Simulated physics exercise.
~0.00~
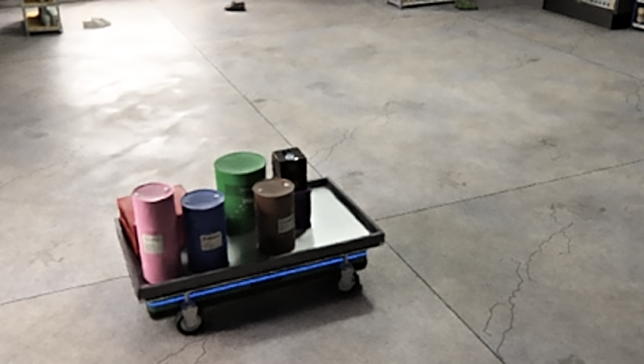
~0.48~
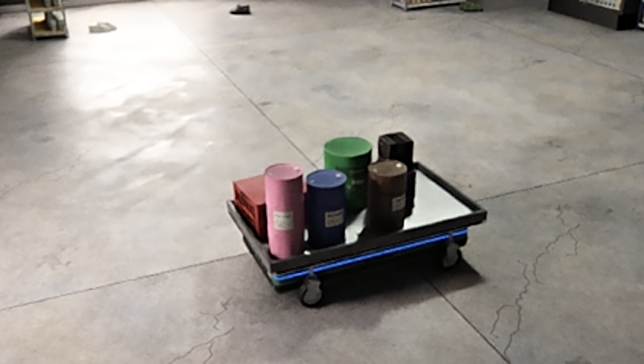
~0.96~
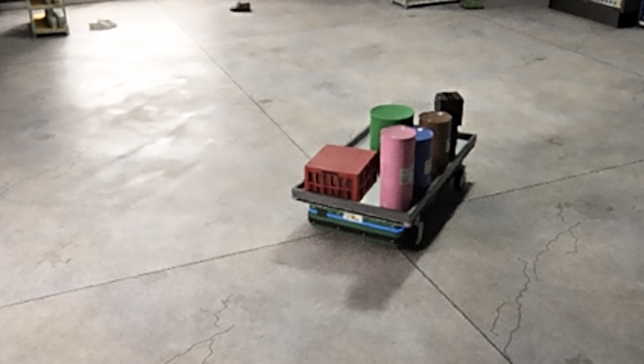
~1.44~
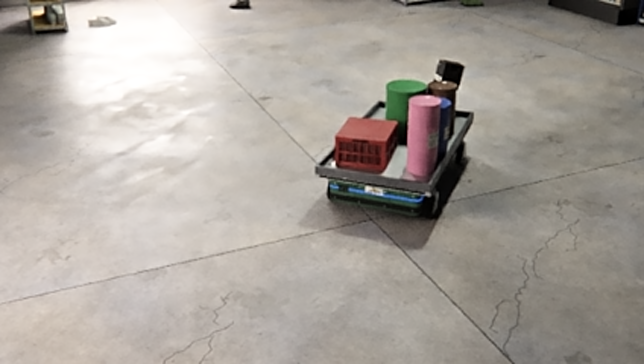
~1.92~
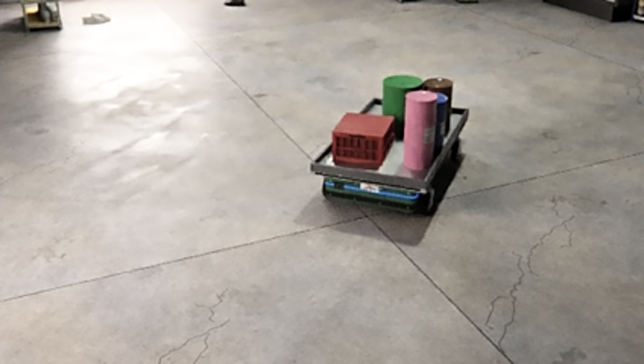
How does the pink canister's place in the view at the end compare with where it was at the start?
It starts on the left side of the view, nearer the viewer, and ends right of centre and farther back, still standing upright on the cart.
